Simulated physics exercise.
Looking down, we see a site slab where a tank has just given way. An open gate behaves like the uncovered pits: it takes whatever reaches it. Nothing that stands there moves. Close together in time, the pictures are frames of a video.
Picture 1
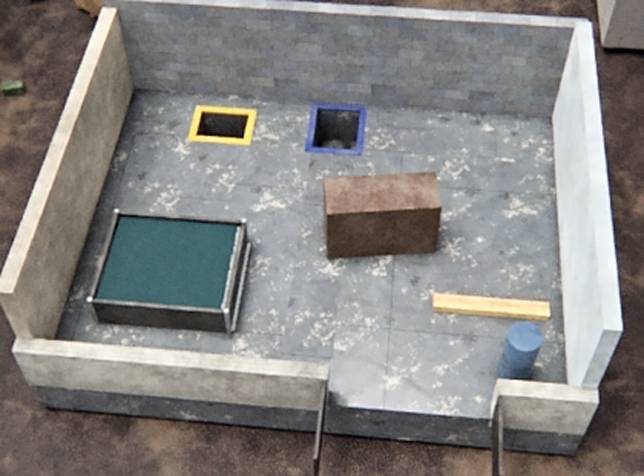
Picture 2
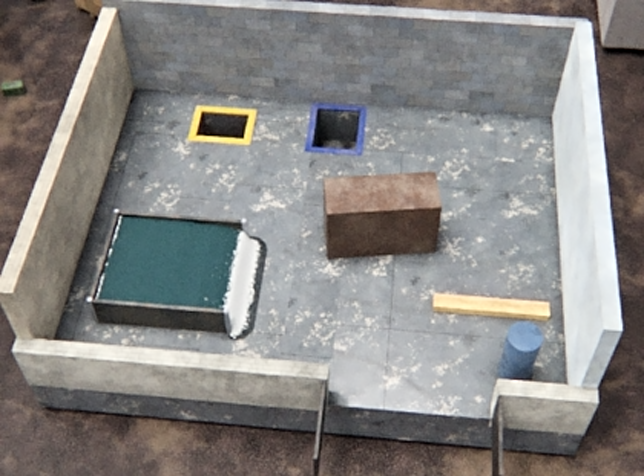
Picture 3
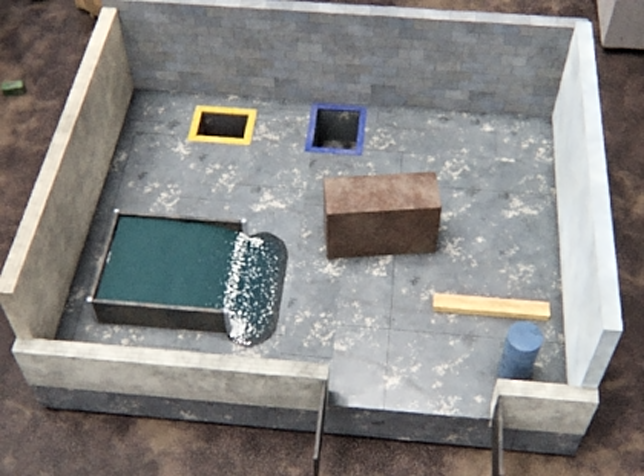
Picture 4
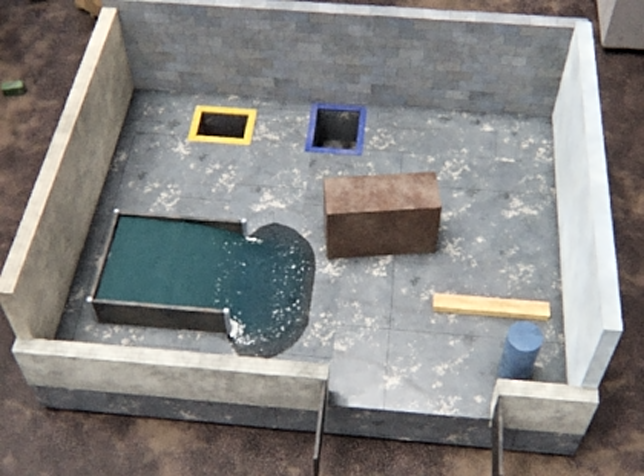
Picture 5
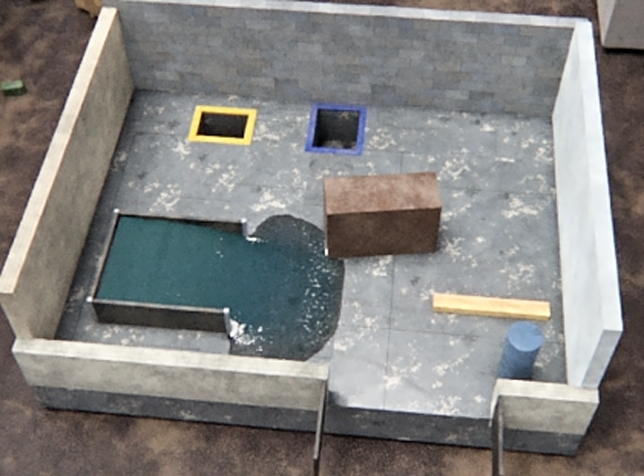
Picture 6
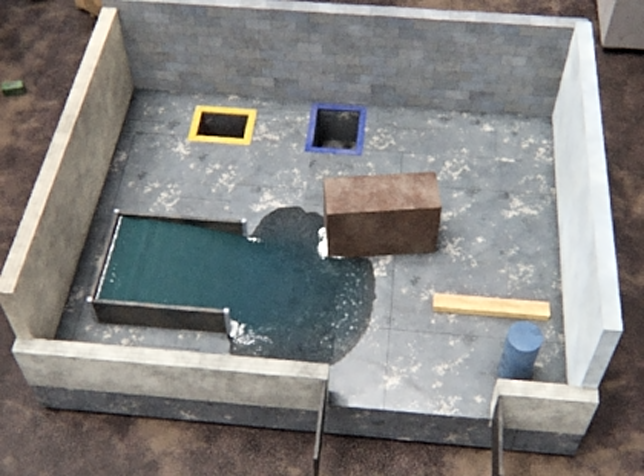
Walled site slab with two framed pits, dark green water pouring from a tank's open right side and spreading past a brown block.
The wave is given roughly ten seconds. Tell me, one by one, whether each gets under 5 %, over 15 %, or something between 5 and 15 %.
The gate will take beyond fifteen per cent; the yellow pit will take below five per cent; the blue pit will take at least five but at most fifteen per cent.
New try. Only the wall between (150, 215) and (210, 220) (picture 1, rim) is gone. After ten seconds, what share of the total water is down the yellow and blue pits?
Estimates in per cent: Yellow 35, blue 20.
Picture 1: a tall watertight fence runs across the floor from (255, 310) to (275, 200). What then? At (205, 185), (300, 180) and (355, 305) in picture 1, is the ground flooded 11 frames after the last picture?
In that order, I'd expect them to be reached by the flood, kept clear of the flood and reached by the flood.
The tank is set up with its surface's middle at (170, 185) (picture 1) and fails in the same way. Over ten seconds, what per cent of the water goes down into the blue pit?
Share in the blue pit - 14 %.
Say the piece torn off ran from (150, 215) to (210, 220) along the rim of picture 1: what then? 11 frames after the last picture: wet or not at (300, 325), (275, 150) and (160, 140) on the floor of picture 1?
Going point by point: Left unwetted, waterlogged, waterlogged.
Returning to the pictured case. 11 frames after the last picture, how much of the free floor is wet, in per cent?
Roughly 40 percent, I reckon.
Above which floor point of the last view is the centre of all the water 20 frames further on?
I'd point to (349, 292).
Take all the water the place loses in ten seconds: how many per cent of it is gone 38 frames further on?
Something close to 55 percent by that point.
A moment on, water covers 25 % of the floor; the gate 0 %, the yellow pit 0 %, the blue pit 0 %.
Next, water covers 40 % of the floor; the gate 1 %, the yellow pit 0 %, the blue pit 0 %.
Then, water covers 45 % of the floor; the gate 8 %, the yellow pit 0 %, the blue pit 2 %.
Later, water covers 55 % of the floor; the gate 19 %, the yellow pit 1 %, the blue pit 4 %.
In the end, water covers 65 % of the floor; the gate 31 %, the yellow pit 2 %, the blue pit 8 %.
